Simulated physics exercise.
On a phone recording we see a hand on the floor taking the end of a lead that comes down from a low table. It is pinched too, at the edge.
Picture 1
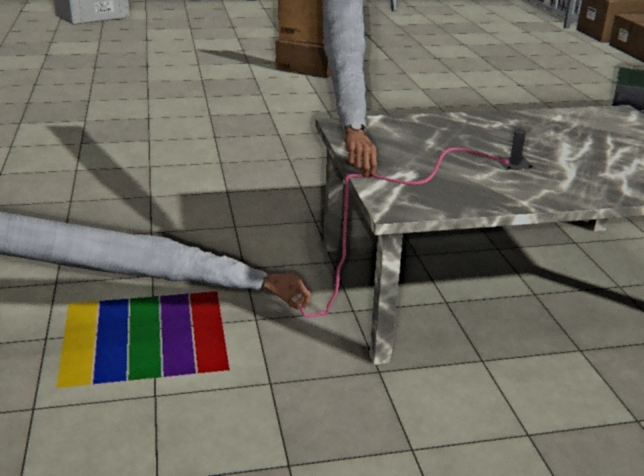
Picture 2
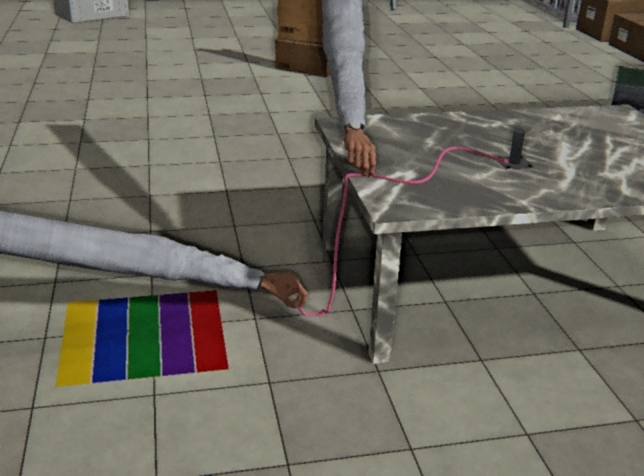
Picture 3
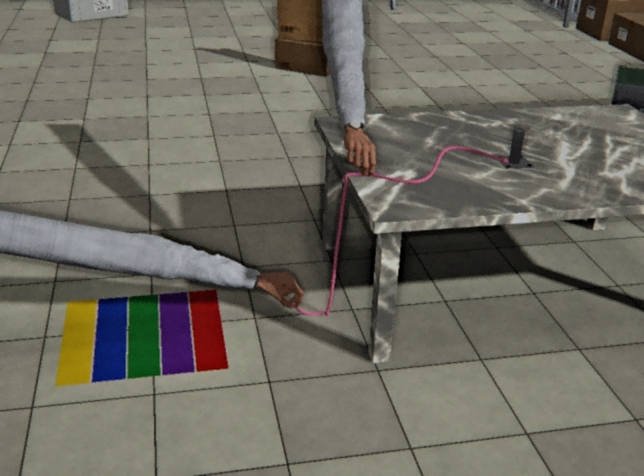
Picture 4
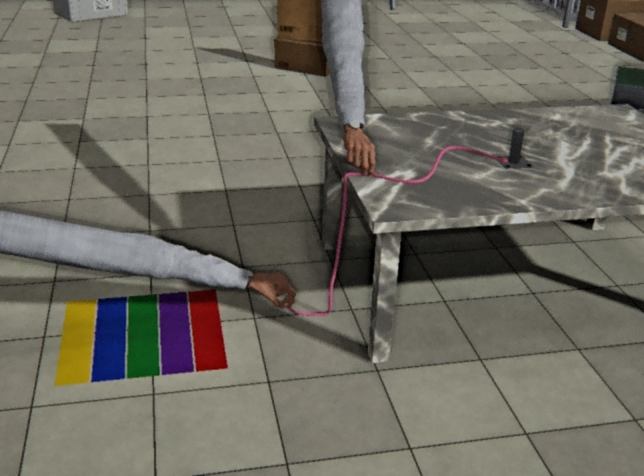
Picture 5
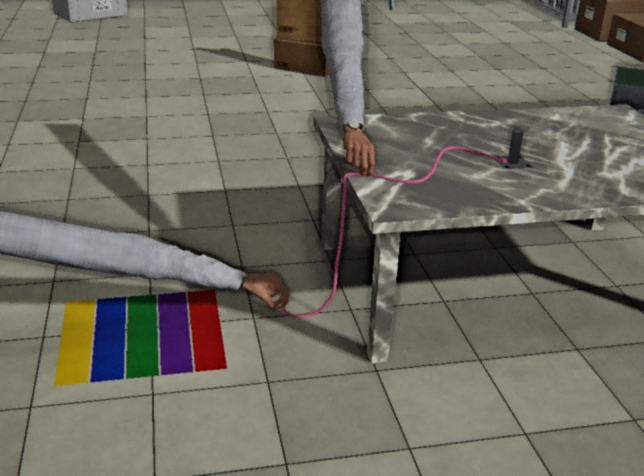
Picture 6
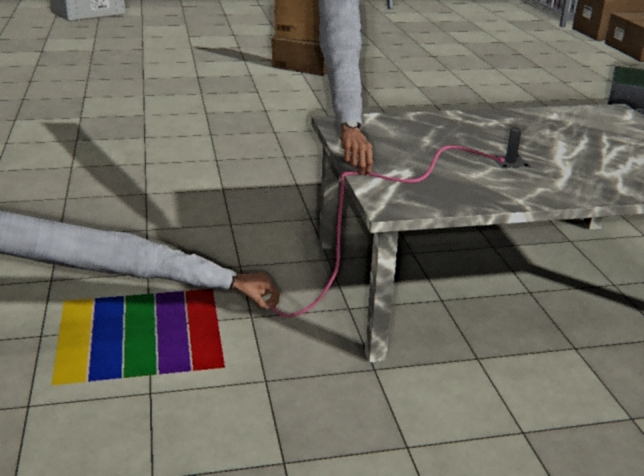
A hand near the floor draws a pink cord's end slightly left while another pinches it above.
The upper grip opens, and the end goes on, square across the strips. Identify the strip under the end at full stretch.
Strip: Blue.
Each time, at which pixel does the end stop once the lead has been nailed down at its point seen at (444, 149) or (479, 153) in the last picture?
First try near (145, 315), second near (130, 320).
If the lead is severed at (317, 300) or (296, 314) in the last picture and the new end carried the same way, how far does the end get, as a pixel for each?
About (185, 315), then (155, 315).
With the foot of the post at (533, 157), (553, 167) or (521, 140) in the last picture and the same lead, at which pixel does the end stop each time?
Places per try: (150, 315); (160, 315); (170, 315).
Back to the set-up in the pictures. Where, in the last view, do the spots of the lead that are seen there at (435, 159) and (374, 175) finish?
Result - first point (409, 167), second point (310, 192).
A little later, end near (169, 315); over purple.
Next, end near (133, 318); over green.
When it is tight, end near (112, 320); over blue. It gets as far as the blue strip.
